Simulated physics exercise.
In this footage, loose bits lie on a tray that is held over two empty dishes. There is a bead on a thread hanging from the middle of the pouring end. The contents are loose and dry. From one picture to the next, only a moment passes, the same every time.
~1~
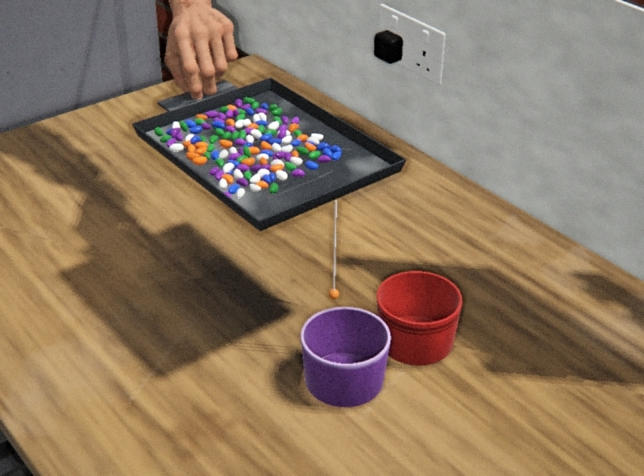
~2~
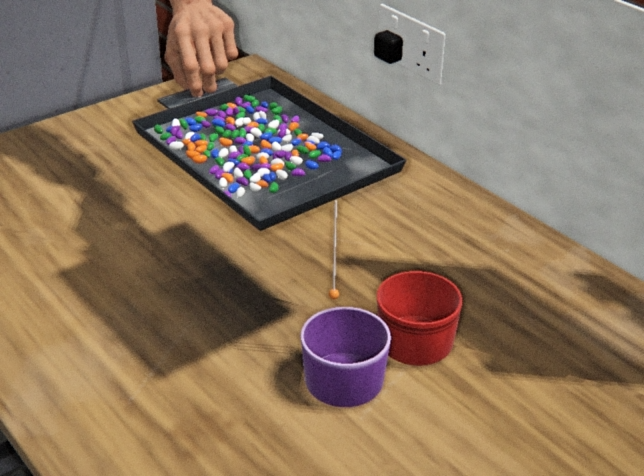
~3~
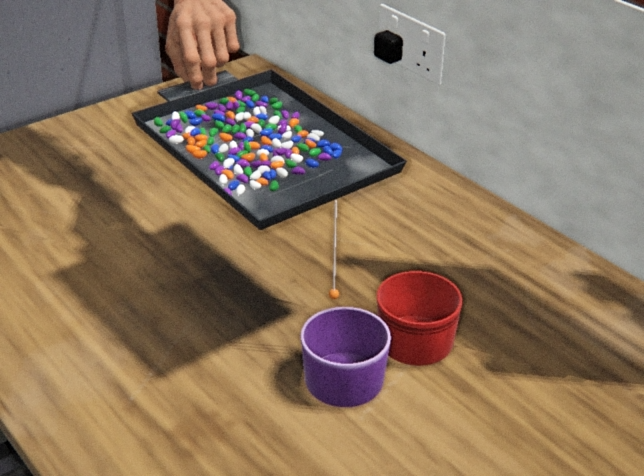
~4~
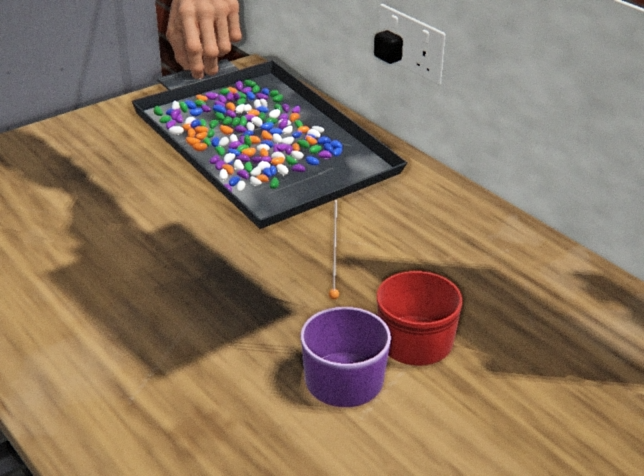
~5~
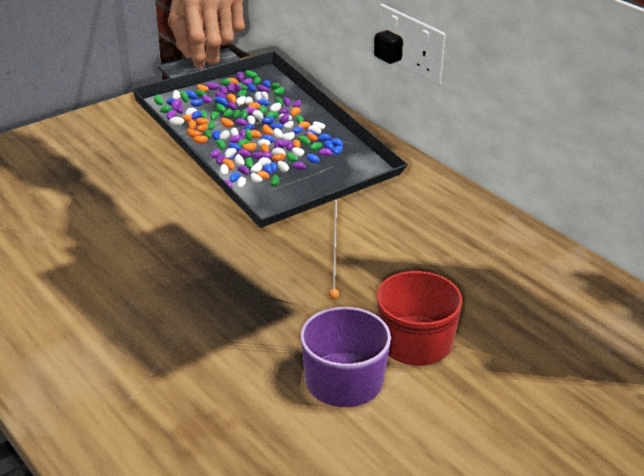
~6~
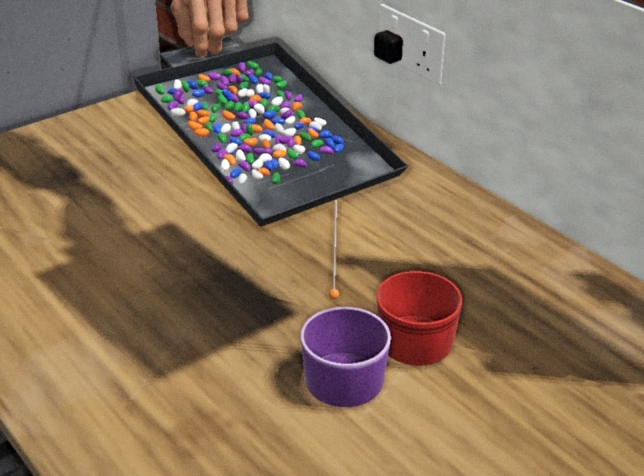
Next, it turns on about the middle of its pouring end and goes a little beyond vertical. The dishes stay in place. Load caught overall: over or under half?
Over.
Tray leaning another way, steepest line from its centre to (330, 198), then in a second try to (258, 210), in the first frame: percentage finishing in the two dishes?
Lab note: Try 1 = 60 %, try 2 = 10 %.
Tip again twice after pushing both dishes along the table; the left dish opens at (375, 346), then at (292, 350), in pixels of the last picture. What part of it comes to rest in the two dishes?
Roughly 50 per cent, and 50 per cent.
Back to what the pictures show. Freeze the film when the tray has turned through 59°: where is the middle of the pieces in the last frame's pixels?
Centre estimate: (344, 159).
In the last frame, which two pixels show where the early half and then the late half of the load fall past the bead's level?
At about (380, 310), then at (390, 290).
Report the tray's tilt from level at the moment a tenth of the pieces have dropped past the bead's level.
Somewhere near 90°.
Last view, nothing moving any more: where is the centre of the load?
Centre at rest: Close to (384, 356).
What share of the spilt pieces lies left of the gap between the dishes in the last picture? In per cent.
Close to 50 per cent.
Shortly afterwards, tray tipped steeply; all but a few on the tray; only a few in the right dish; only a few in the air.
Next, tray tipped right over; near half on the tray; a little in the left dish; a little in the right dish; only a few outside both; near a quarter in the air.
Some moments later, tray tipped past a quarter turn; near a third in the left dish; near half in the right dish; near a quarter outside both.
In the end, tray tipped past a quarter turn; near a third in the left dish; near half in the right dish; near a quarter outside both.
